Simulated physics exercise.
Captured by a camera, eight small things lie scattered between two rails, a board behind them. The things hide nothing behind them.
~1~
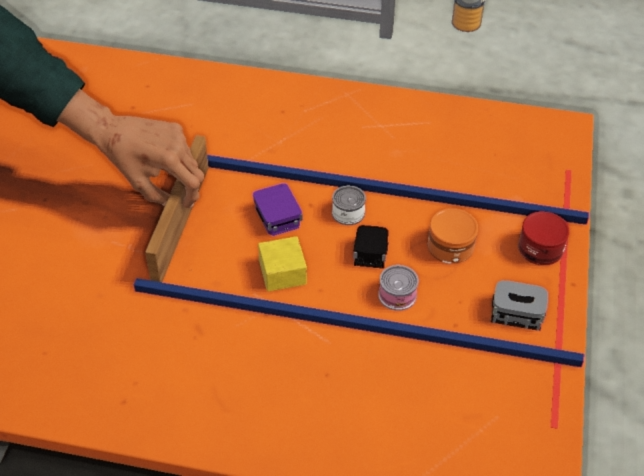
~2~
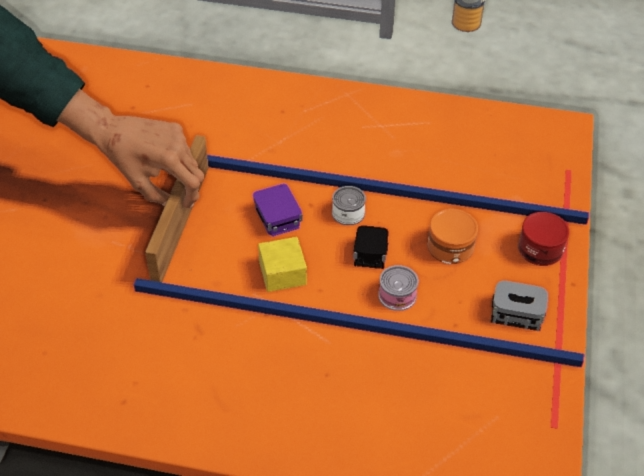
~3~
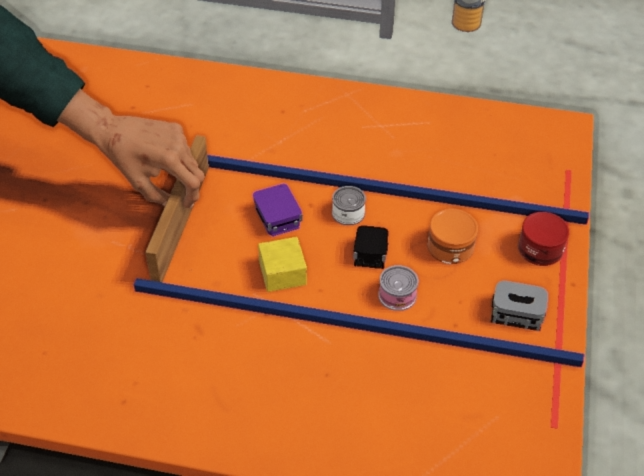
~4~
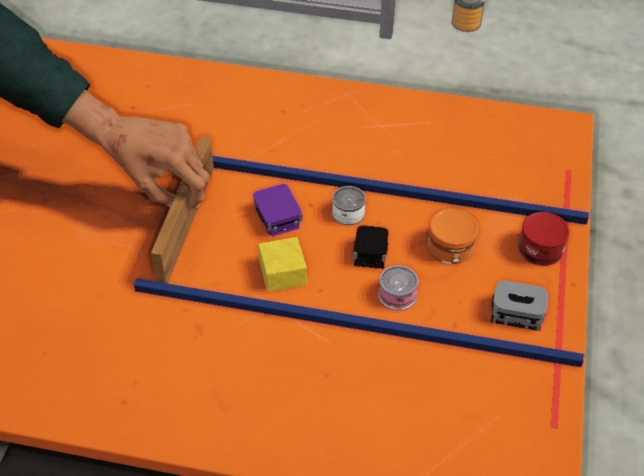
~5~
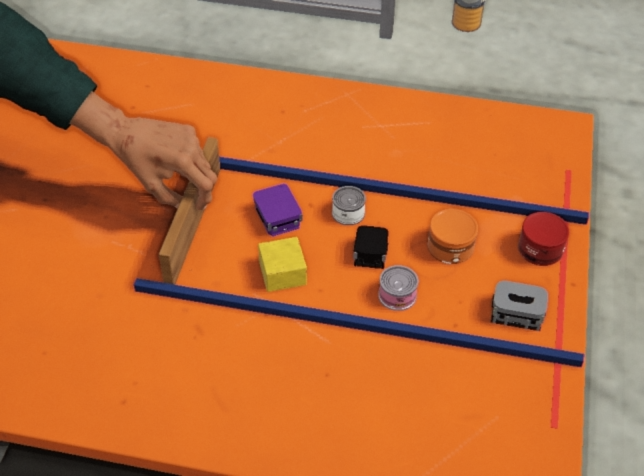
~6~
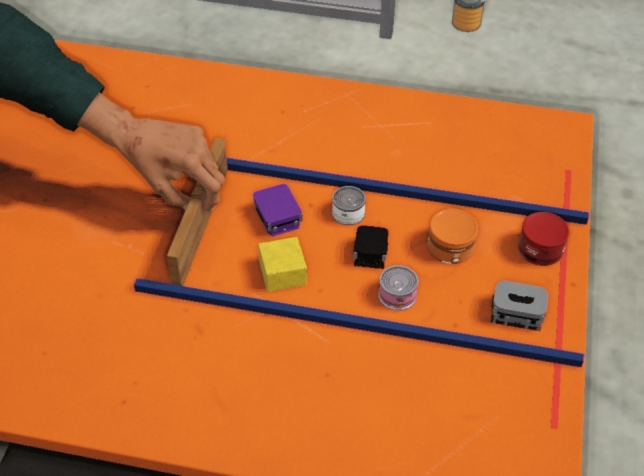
A hand held a wooden board upright between two blue rails on an orange table, then slid it slightly to the right toward eight small scattered objects, which all stayed still.
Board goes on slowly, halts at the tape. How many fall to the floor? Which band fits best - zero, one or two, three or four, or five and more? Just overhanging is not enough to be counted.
Most likely no fewer than five will drop off.
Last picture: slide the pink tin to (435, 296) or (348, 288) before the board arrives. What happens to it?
Taking the two spots in turn, it gets knocked off and then gets knocked off.
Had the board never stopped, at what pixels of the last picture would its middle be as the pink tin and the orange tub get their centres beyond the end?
Near (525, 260) in the first case, near (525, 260) in the other.
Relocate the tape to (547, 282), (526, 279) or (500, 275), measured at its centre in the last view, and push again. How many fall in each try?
Try 1: 5; try 2: 2; try 3: 2.
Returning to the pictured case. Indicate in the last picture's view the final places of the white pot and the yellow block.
Reading them off: First (583, 236); then (583, 320).
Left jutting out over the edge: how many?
That comes to 3 of them.
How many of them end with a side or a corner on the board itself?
3 of them.
Early on, none off yet; red tub at rest near (543, 239); grey case at rest near (519, 306); orange tub at rest near (452, 237).
Finally, the number that fall off is five or more; lost, black case, pink tin, orange tub, grey case and red tub.
